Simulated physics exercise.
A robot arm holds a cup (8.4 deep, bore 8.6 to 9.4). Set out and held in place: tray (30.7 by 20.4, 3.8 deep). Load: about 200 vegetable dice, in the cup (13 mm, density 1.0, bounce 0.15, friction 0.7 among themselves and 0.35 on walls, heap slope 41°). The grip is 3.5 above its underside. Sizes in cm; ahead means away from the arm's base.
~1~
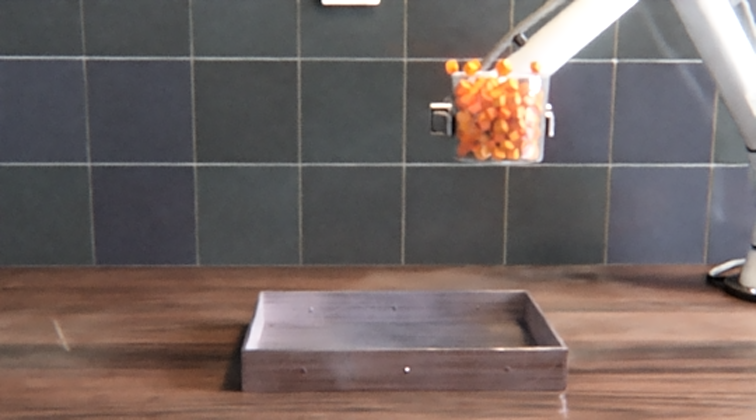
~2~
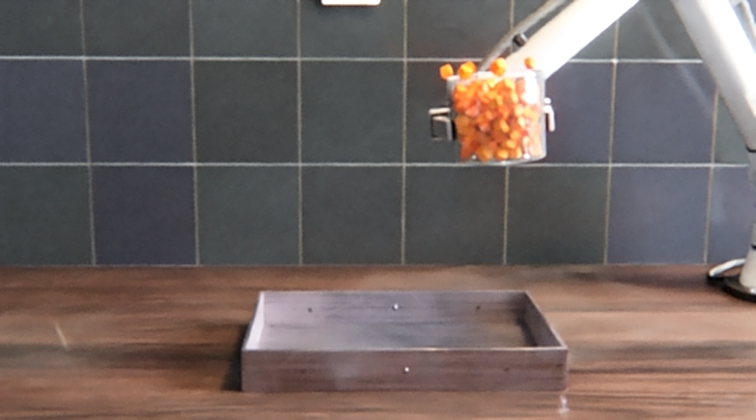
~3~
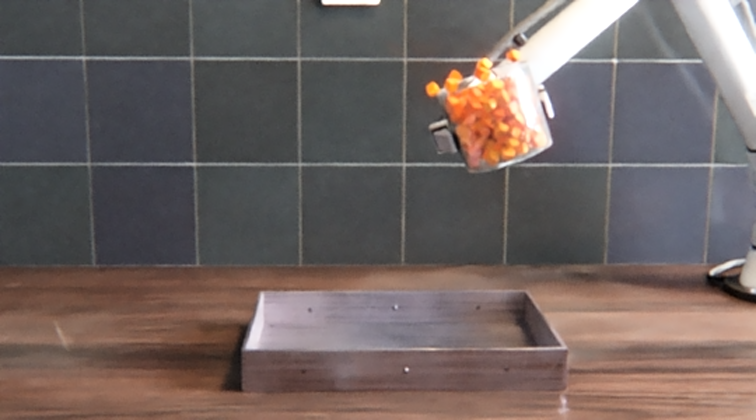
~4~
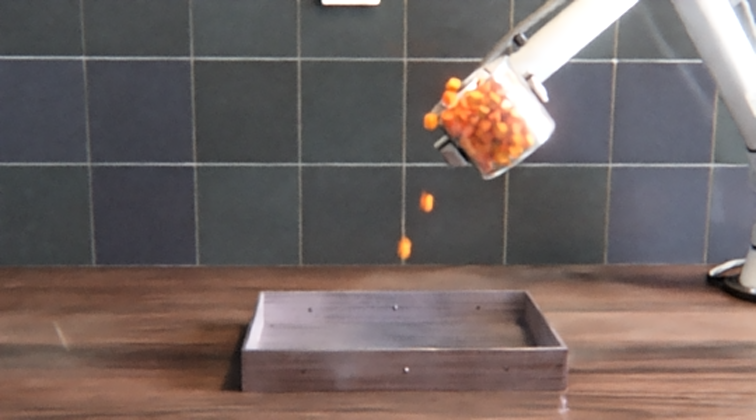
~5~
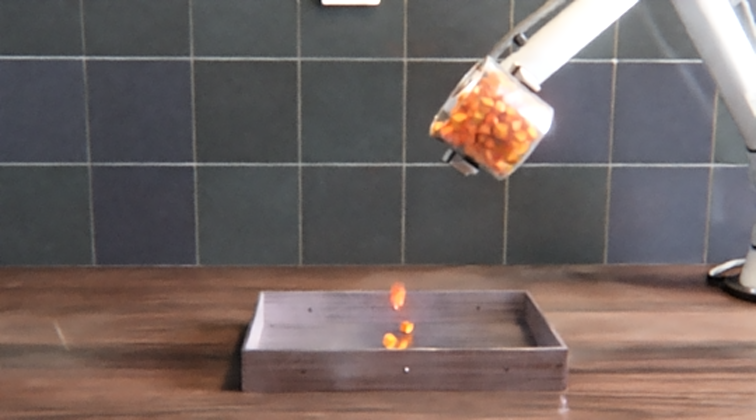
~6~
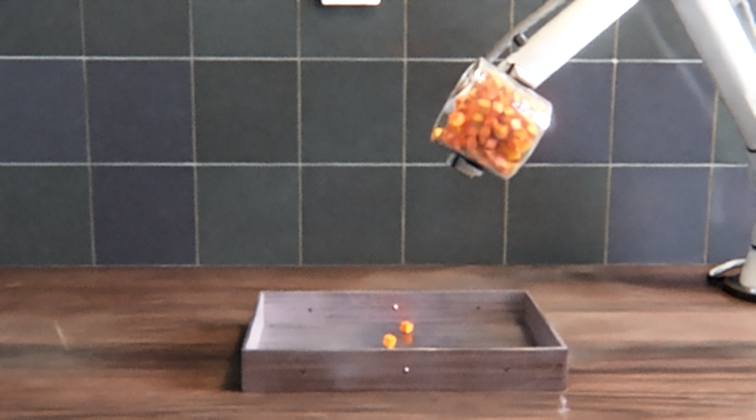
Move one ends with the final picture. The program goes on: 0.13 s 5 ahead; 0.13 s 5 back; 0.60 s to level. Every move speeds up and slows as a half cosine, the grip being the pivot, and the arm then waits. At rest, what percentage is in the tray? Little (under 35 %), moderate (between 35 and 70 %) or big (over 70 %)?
Share in the tray: Little (under 35 %).
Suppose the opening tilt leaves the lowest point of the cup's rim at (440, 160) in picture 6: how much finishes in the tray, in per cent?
About 55 per cent.
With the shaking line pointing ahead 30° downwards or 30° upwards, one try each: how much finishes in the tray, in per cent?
About 10 and 30 per cent.
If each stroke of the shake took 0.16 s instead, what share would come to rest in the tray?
It would be near 15 per cent.
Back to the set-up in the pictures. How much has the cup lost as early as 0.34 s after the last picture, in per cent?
Near 20 per cent so far.
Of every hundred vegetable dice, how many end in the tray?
Some 20 per cent.
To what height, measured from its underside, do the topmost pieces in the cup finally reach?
Some 8.5 cm.
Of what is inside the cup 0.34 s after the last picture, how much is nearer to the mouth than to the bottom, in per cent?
About 45 per cent.
Then, 0.34 s after the last picture, tilted 57° forward, highest piece 27 above the table; 155 in the cup, 21 in the tray, 24 in flight or on a rim.
Then, 0.69 s after the last picture, tilted 11° forward, highest piece 29 above the table; 155 in the cup, 45 in the tray.
Then, 1.06 s after the last picture, level, highest piece 29 above the table; 155 in the cup, 45 in the tray.
Then, 2.11 s after the last picture, level, highest piece 29 above the table; 155 in the cup, 45 in the tray.
Final count, 155 in the cup, 45 in the tray. That is 22 % in the tray.
